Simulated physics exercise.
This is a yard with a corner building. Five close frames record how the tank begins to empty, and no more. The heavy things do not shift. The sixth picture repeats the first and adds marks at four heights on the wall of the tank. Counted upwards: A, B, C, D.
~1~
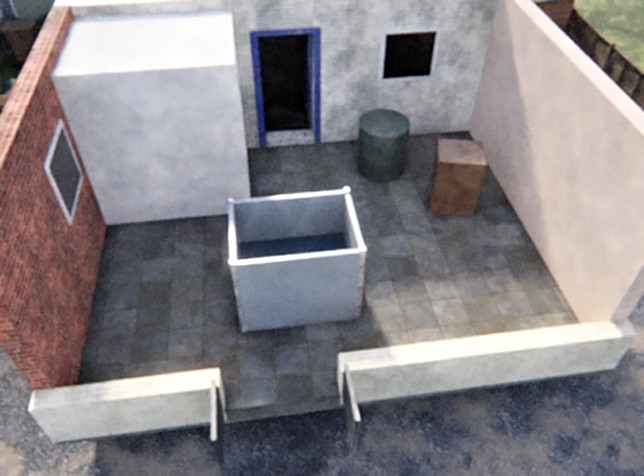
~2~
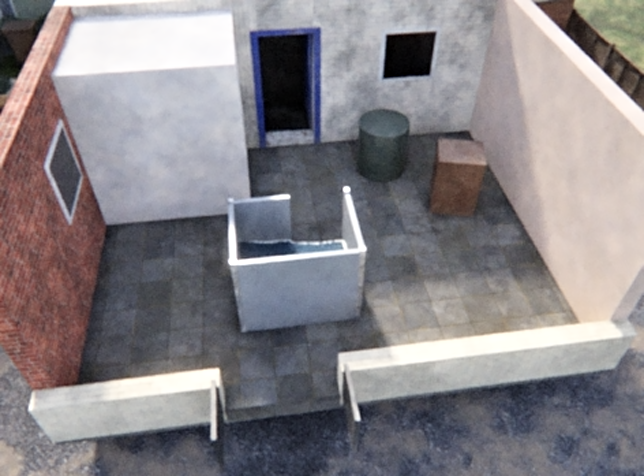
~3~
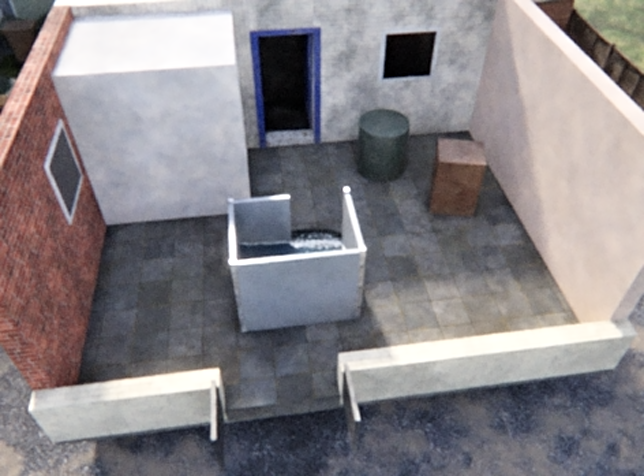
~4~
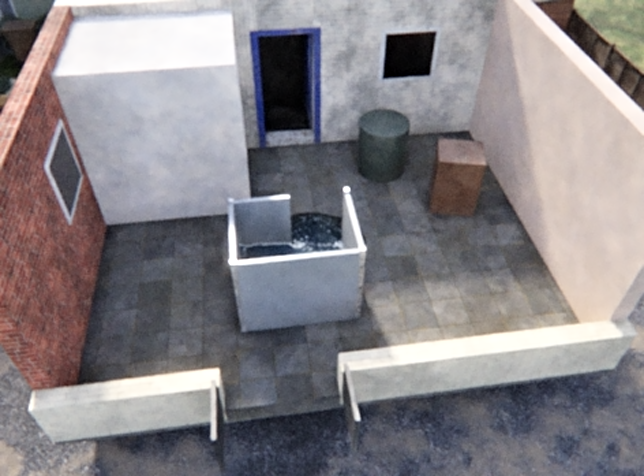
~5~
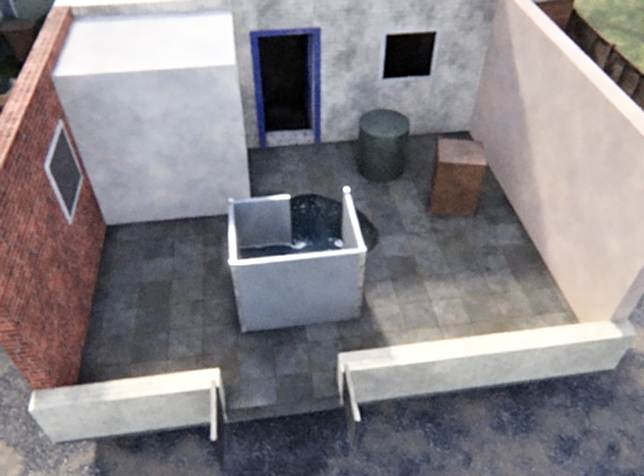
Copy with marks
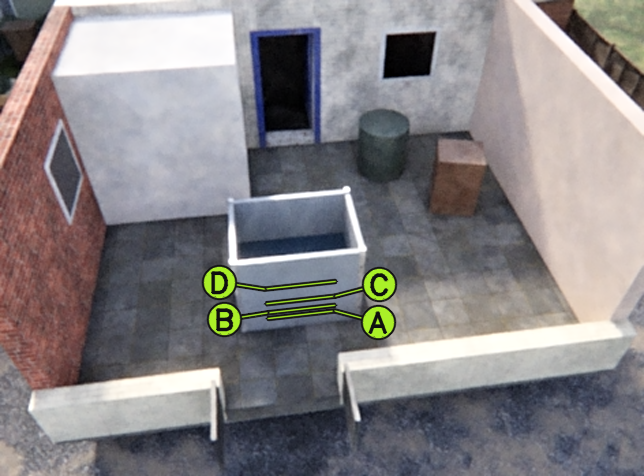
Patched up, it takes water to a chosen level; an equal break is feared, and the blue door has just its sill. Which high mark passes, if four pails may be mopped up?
C is the one.
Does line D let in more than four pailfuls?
Yes, that goes wrong.
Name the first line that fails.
Line D.
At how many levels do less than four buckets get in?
Three.
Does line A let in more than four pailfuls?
No.
On the marked copy, A at (301, 314); B at (301, 309); C at (301, 299); D at (300, 285); from the bottom up A, B, C, D.
With A, nothing gets over.
With B, nothing gets over.
With C, a bucket or two gets in.
With D, about 10 bucketfuls get in.
